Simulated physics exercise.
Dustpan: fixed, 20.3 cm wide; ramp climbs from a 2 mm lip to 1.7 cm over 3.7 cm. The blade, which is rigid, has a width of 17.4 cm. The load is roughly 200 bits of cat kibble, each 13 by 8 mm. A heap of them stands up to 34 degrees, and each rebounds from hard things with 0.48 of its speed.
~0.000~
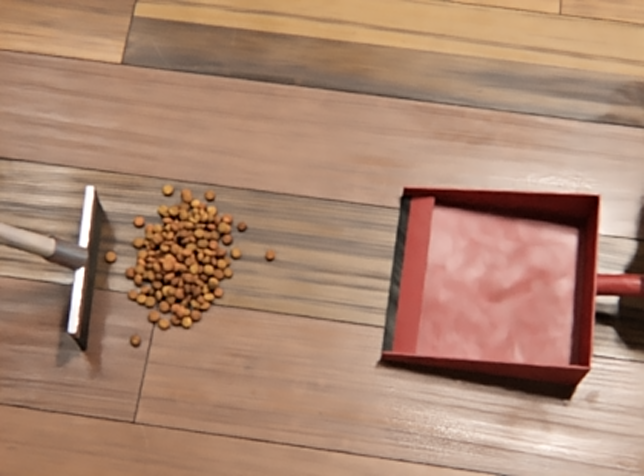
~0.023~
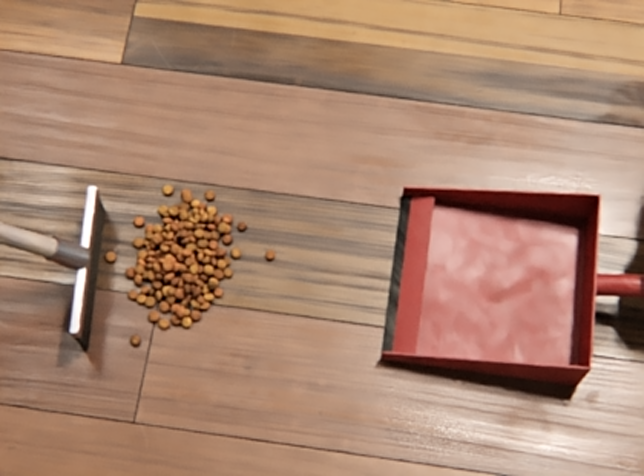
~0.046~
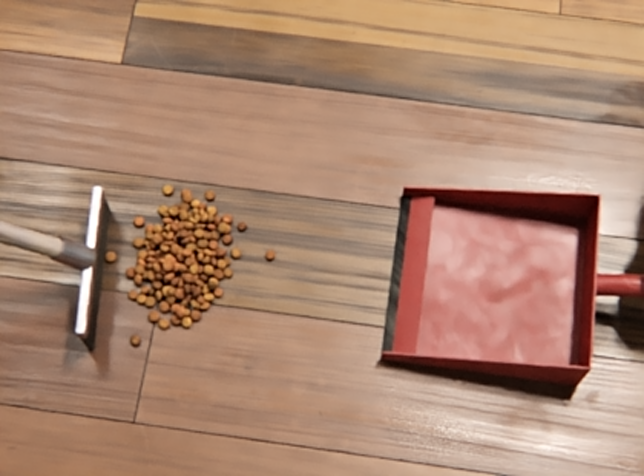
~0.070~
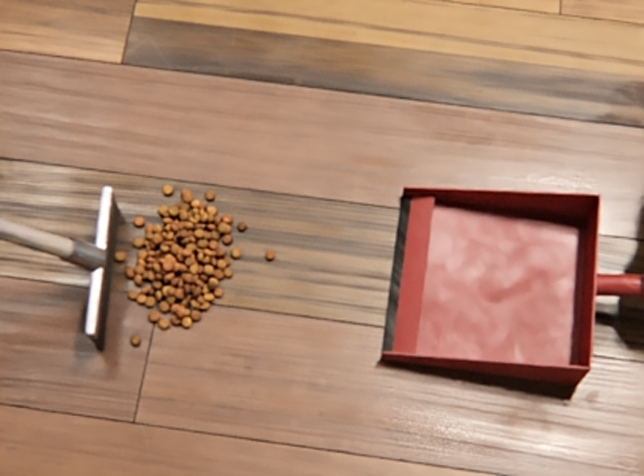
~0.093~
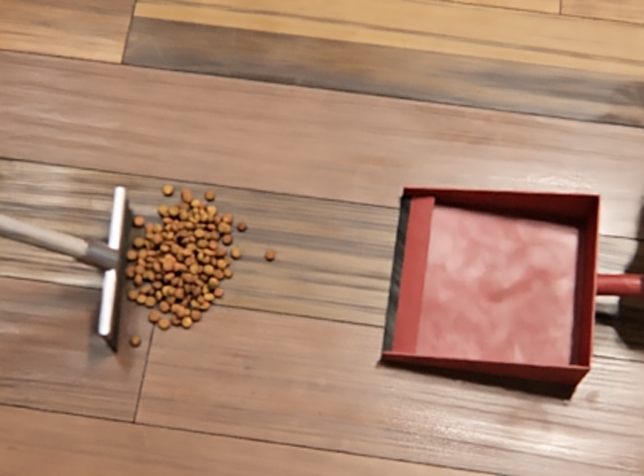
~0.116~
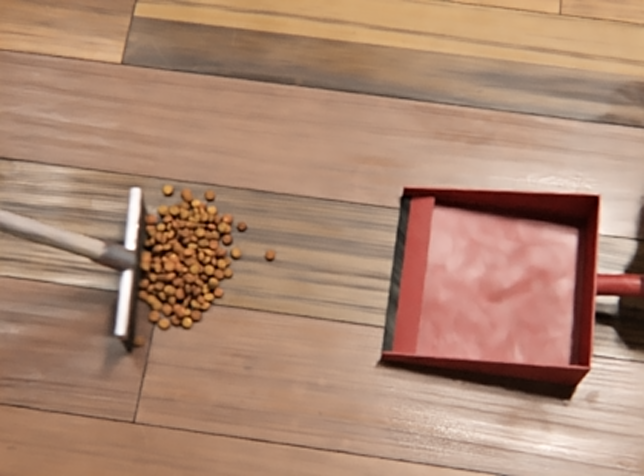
Squeegee-like blade on a pole sliding right across wooden floor, meeting and starting to bunch brown kibble, red dustpan lying still.
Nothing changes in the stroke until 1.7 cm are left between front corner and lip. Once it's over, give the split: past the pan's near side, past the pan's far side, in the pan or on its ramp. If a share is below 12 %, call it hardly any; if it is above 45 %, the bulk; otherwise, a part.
Near side: Hardly any. Far side: Hardly any. Pan: A part.
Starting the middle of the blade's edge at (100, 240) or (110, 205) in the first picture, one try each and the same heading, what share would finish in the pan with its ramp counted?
Roughly 40 % and 30 %.
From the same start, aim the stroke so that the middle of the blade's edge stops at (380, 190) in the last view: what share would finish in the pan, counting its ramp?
That comes to near 20 percent.
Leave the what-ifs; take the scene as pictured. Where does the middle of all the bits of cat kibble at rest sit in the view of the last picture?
Resting centre estimate: Around (391, 258).
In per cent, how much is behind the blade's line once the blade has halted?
Near 20 percent, give or take.
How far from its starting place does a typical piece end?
That distance is around 24 cm.
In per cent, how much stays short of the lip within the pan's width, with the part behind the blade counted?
Around 50 in a hundred.
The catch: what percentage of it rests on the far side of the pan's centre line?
I'd put it at around 50 per cent.
After 0.29 s, middle of the blade 15 cm from the lip; 0 % over the lip, far side 0 %, near side 5 %.
After 0.41 s, middle of the blade 6 cm from the lip; 0 % over the lip, far side 5 %, near side 5 %.
After 0.65 s, middle of the blade 3 cm from the lip; 35 % over the lip, far side 5 %, near side 5 %.
By 1.1 s all is still; near side 5 %, far side 5 %, pan 35 %, in front of the lip or behind the blade 50 %.
